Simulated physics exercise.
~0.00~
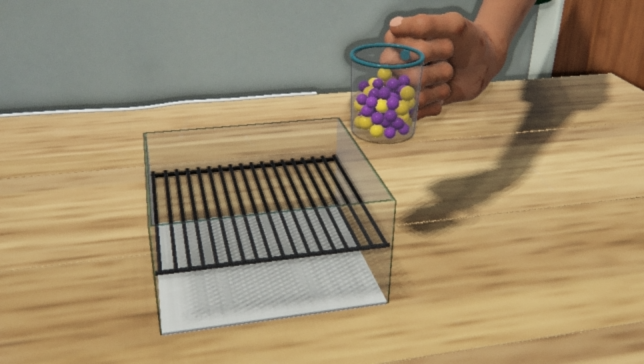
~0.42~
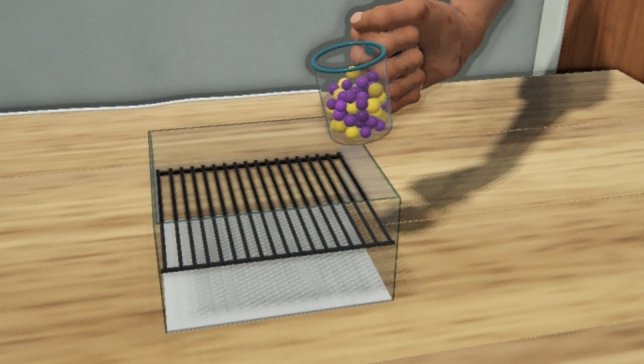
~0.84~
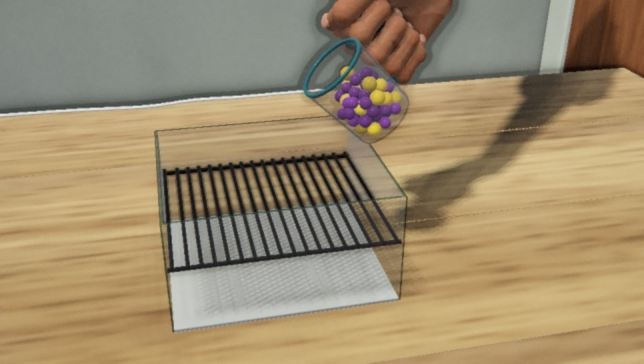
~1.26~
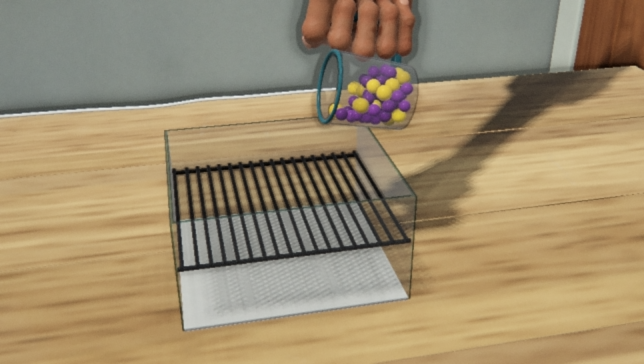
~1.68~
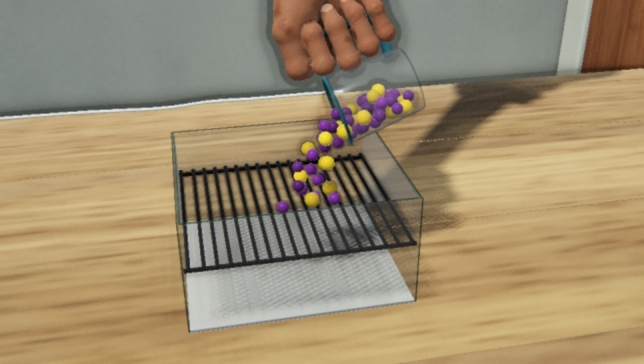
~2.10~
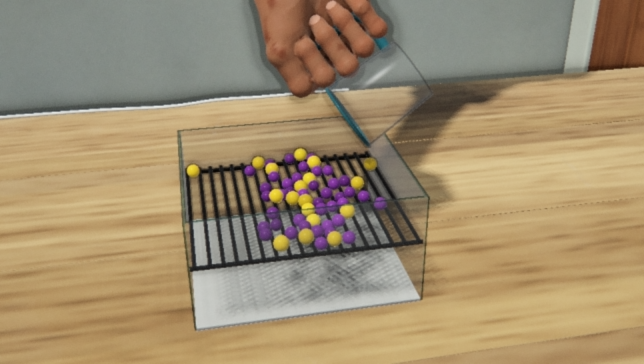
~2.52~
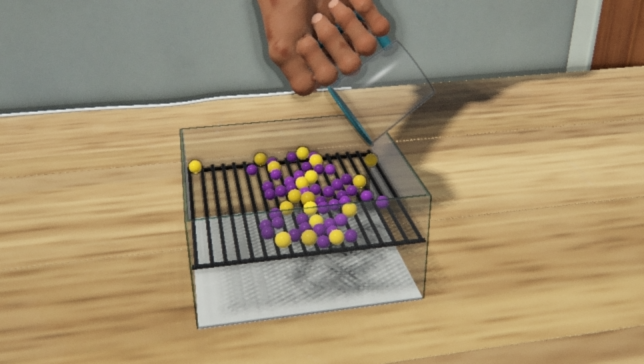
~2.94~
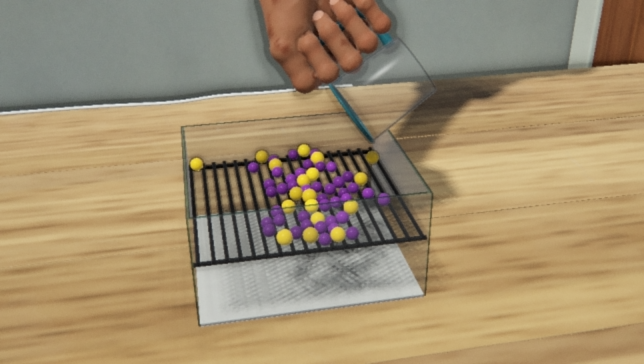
Yellow and purple balls tumbling from a hand-tipped clear cup onto a black wire rack in a clear box, all staying on top.
